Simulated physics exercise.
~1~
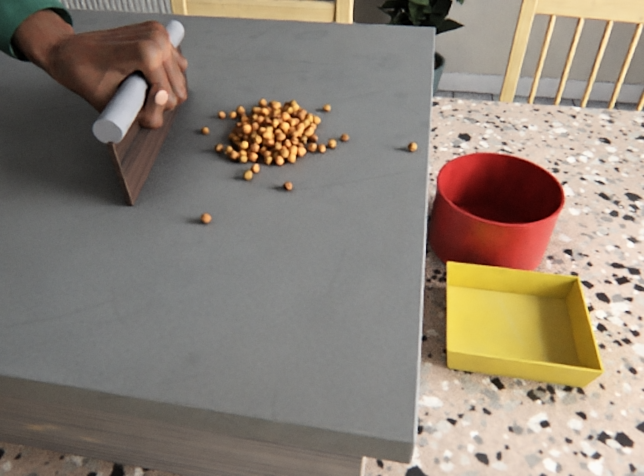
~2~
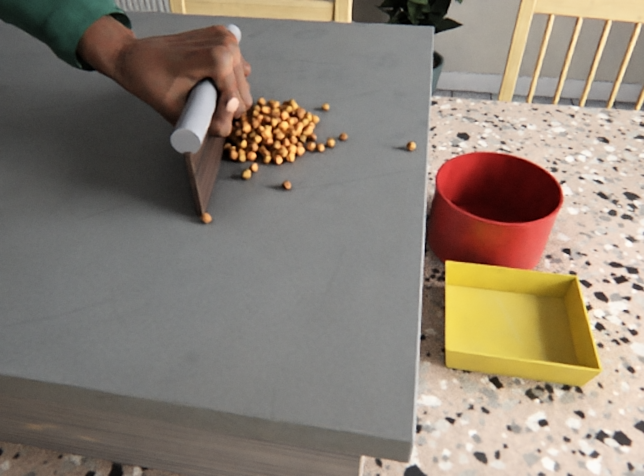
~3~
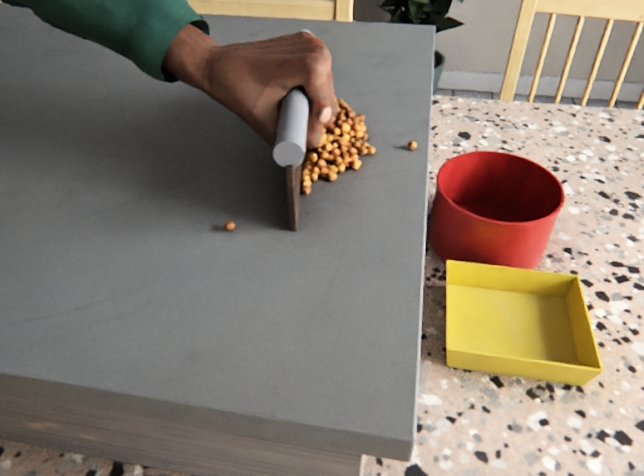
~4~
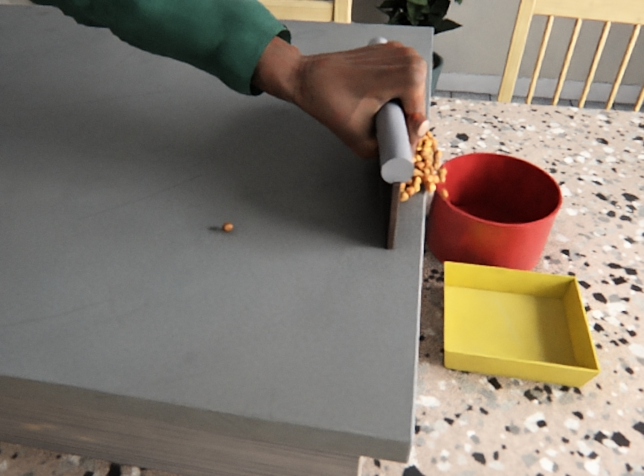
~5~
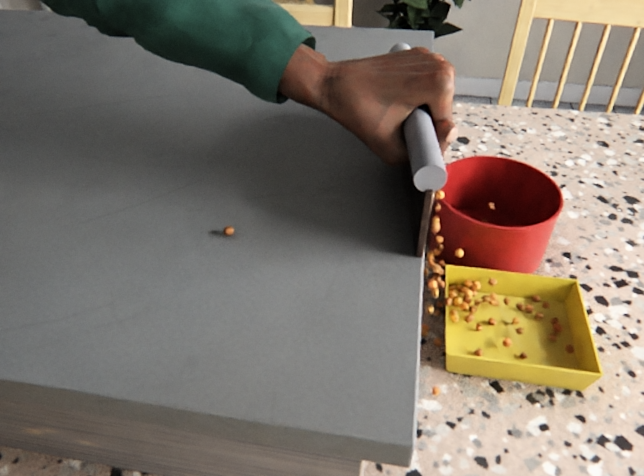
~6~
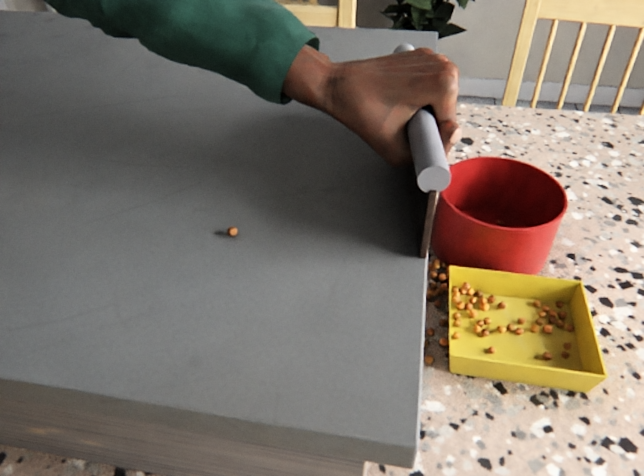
A pile of golden-brown roasted chickpeas sits on a grey tabletop, seen from above at a slant, with a red pot and a shallow yellow tin on the lower speckled surface to the right. A hand in a green sleeve grips a scraper's pale round handle and sweeps the chickpeas rightward, leaving one behind. The blade bunches them against the edge and stops there. Chickpeas spill over, many scattering into the yellow tin while others drop beside it. Finally, the scraper rests at the edge, the pot looks empty, and the stray chickpea remains on the grey top.
